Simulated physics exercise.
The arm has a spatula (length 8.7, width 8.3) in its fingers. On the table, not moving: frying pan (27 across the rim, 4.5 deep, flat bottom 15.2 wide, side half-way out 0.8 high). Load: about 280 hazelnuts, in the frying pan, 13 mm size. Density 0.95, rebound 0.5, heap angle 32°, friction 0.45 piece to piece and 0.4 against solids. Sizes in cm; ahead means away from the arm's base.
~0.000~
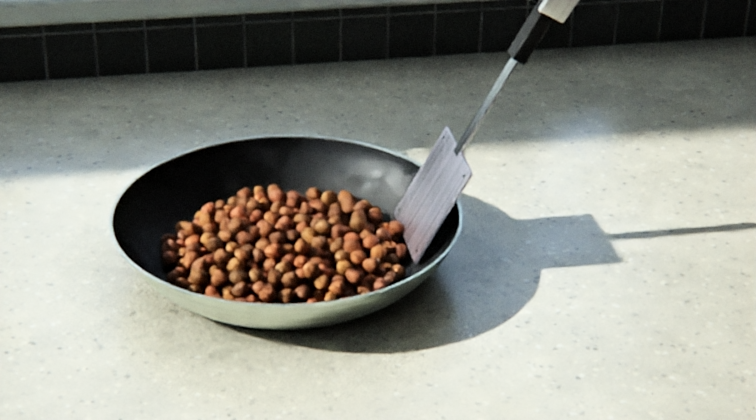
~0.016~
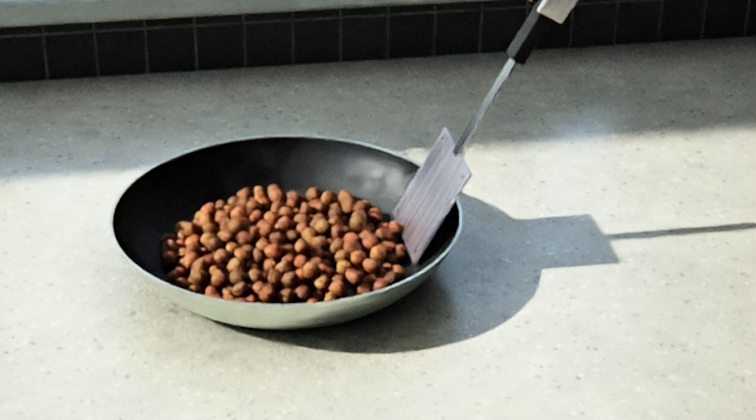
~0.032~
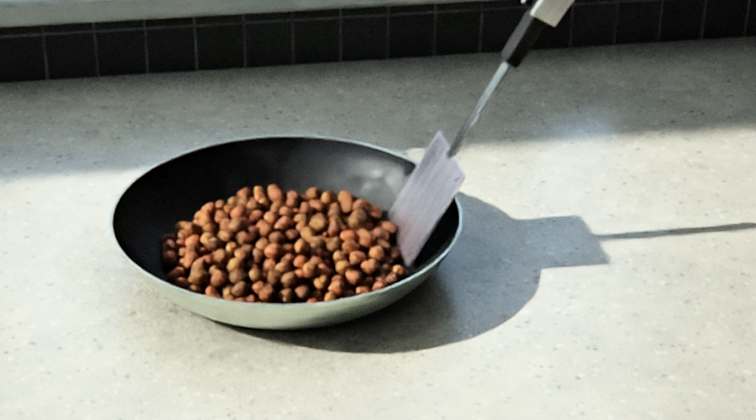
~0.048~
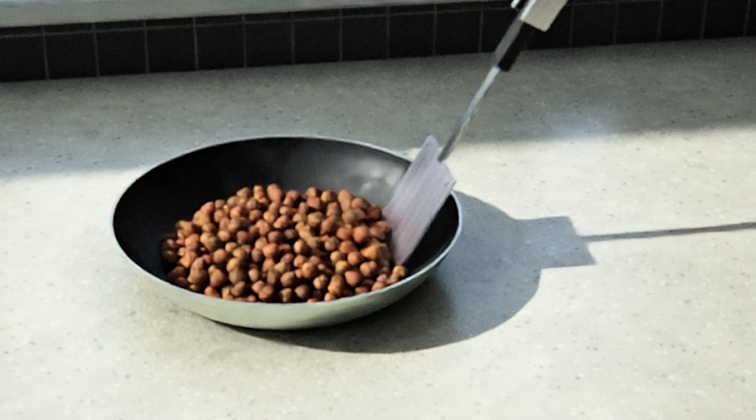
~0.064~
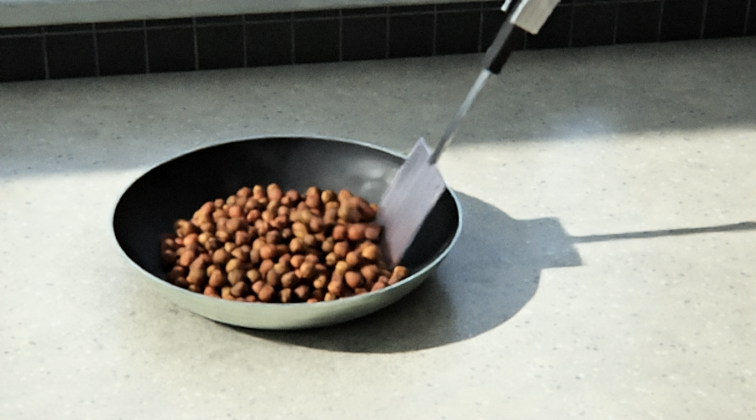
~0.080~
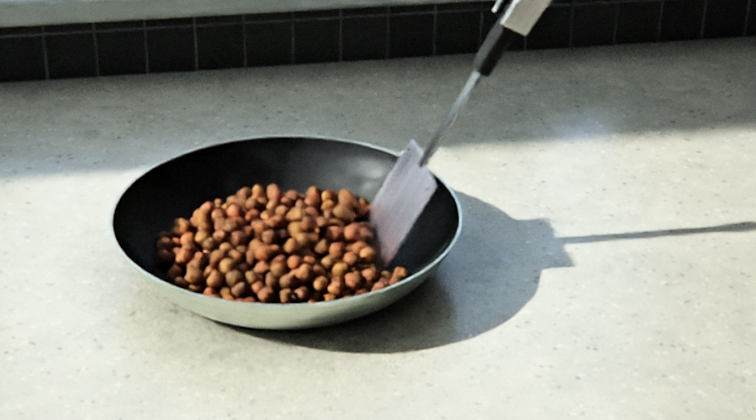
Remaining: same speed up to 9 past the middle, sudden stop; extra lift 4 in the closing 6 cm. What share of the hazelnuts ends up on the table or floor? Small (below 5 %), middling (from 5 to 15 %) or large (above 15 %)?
On the table or floor the share is middling, from 5 to 15 %.
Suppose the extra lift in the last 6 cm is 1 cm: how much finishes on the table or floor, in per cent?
About 10 per cent.
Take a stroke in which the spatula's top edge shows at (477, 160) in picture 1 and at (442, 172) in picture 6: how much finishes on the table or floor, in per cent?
Some 5 per cent.
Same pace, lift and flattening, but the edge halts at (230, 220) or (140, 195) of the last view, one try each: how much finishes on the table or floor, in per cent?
Some 0 and 15 per cent.
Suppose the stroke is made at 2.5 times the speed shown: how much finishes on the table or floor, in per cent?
Some 25 per cent.
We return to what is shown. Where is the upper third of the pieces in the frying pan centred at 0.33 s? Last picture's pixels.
At about (195, 234).
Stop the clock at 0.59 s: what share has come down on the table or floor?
About 8 per cent.
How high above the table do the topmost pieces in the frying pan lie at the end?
About 5.5 cm.
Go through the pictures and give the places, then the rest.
In the first picture, spatula top edge at (459, 149), sloping 61°; upper third of the load around (285, 238), from x 170 to 400, top at y 195; 284 in the frying pan.
In the second picture, spatula top edge at (458, 150), sloping 61°; upper third of the load around (285, 238), from x 170 to 400, top at y 195.
In the third picture, spatula top edge at (452, 153), sloping 61°; upper third of the load around (286, 238), from x 170 to 400, top at y 195.
In the fourth picture, spatula top edge at (443, 157), sloping 61°; upper third of the load around (287, 236), from x 170 to 400, top at y 195.
In the fifth picture, spatula top edge at (434, 160), sloping 61°; upper third of the load around (285, 236), from x 170 to 400, top at y 195.
In the sixth picture, spatula top edge at (424, 162), sloping 61°; upper third of the load around (281, 236), from x 165 to 400, top at y 195; 284 in the frying pan.
By 0.21 s, sloping 61°, highest piece 4 above the table; 284 in the frying pan.
By 0.33 s, sloping 61°, highest piece 6 above the table; 284 in the frying pan.
By 0.59 s, sloping 61°, highest piece 5 above the table; 258 in the frying pan, 25 on the table or floor, 1 on the blade or in flight.
By 1.64 s, sloping 61°, highest piece 5 above the table; 258 in the frying pan, 26 on the table or floor.
Final count, 258 in the frying pan, 26 on the table or floor. That is 9 % on the table or floor.
